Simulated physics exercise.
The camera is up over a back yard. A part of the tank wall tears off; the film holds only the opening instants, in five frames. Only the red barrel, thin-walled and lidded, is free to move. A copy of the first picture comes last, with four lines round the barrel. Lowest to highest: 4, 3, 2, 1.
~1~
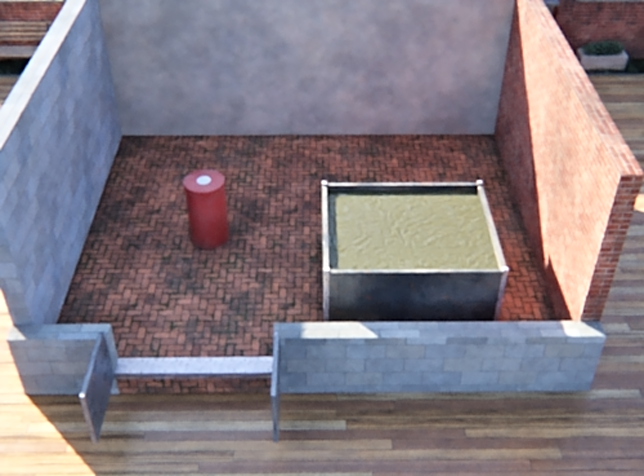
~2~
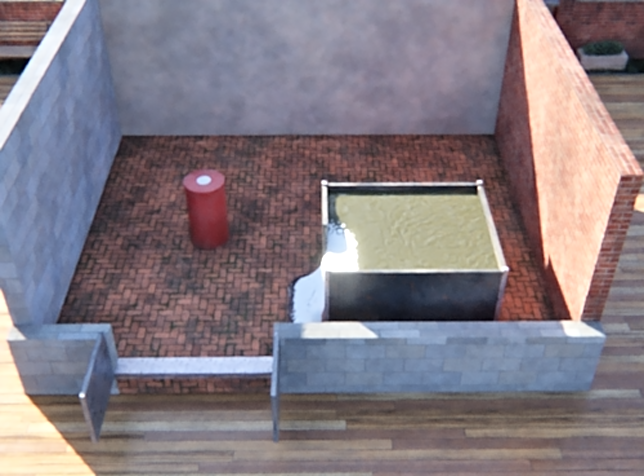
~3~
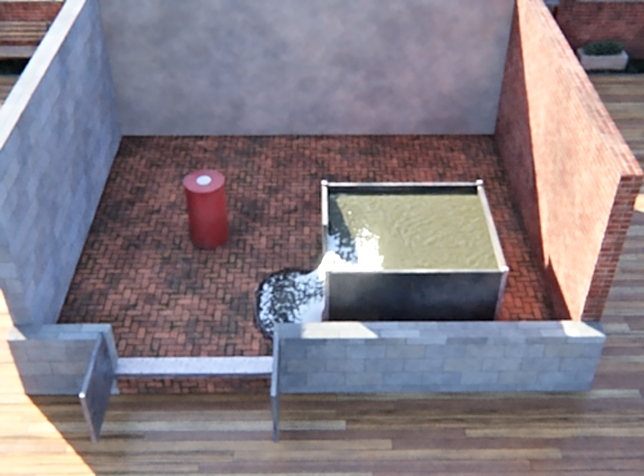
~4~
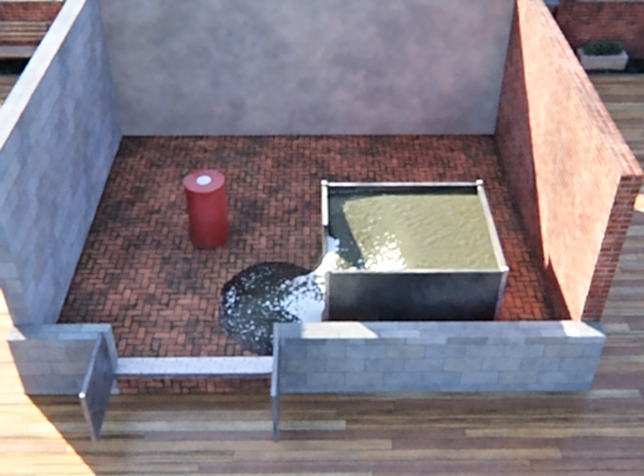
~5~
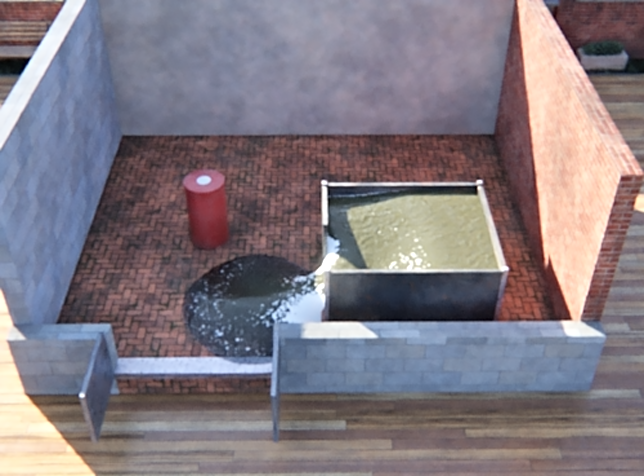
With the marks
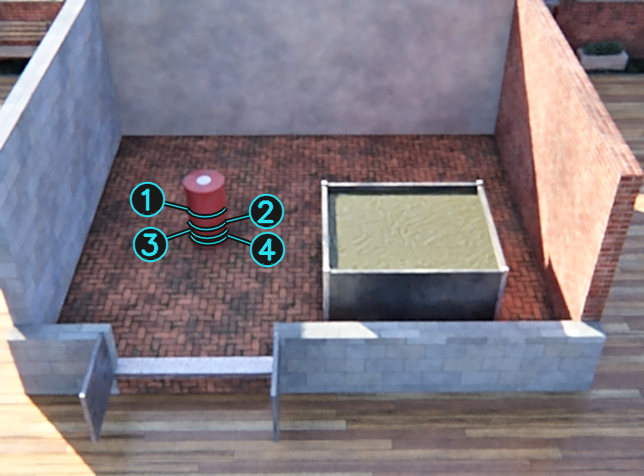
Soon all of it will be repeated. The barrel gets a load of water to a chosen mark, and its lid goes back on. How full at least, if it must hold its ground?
4.
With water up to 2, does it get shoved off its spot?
No, that is safe.
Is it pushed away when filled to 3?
No.
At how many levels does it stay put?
All of them.
In cyan, 1 at (204, 216); 2 at (206, 229); 3 at (207, 238); 4 at (207, 243); from the bottom up 4, 3, 2, 1.
If 1 is chosen, it does not move.
If 2 is chosen, it does not move.
If 3 is chosen, it does not move.
If 4 is chosen, it shifts by a finger or two and stays.
